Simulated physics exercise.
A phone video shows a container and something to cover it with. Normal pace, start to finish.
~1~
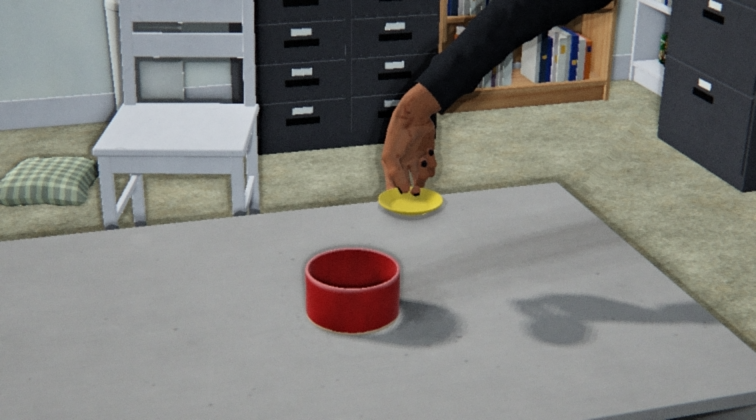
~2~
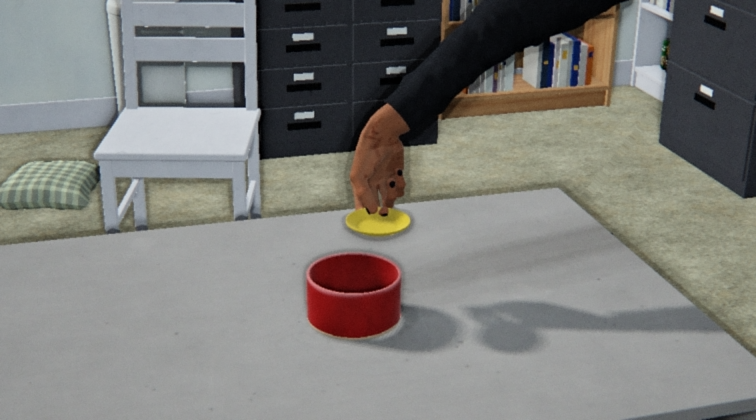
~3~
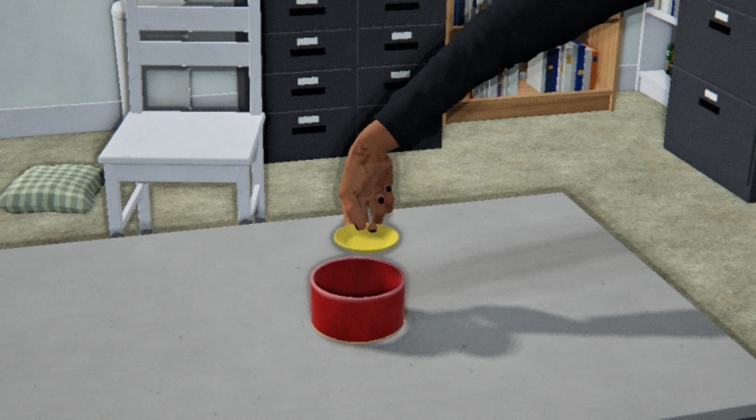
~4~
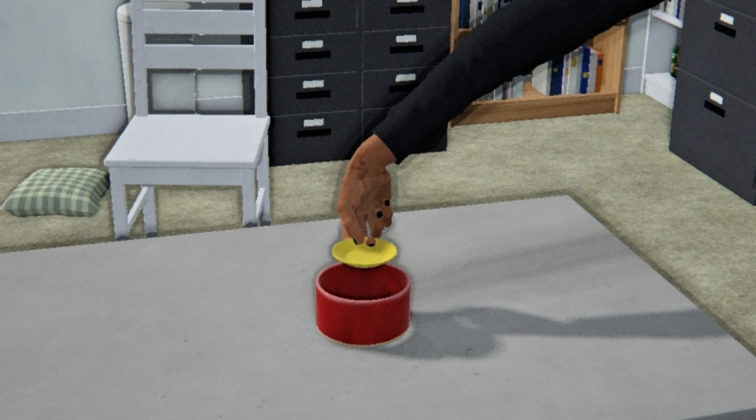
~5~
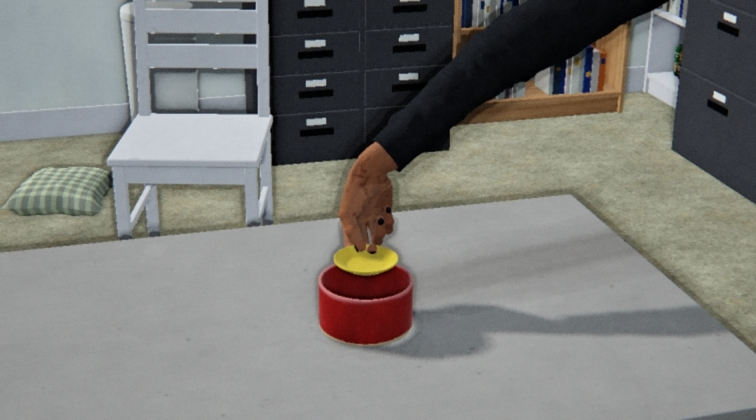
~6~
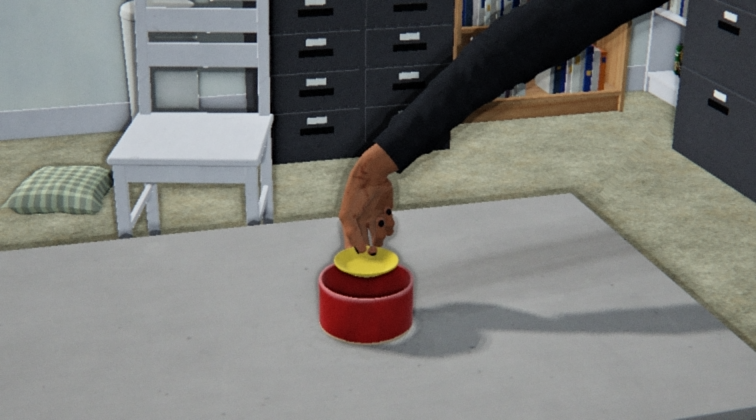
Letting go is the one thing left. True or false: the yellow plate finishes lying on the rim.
False.
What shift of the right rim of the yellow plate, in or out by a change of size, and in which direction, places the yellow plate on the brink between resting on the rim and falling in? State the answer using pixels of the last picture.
12 pixels right, about.
Then, 0.16 s later than the last frame, yellow plate dropping near (366, 306).
Then, 0.28 s later than the last frame, yellow plate dropping near (366, 314).
When it is over, the yellow plate falls in, near (366, 316).
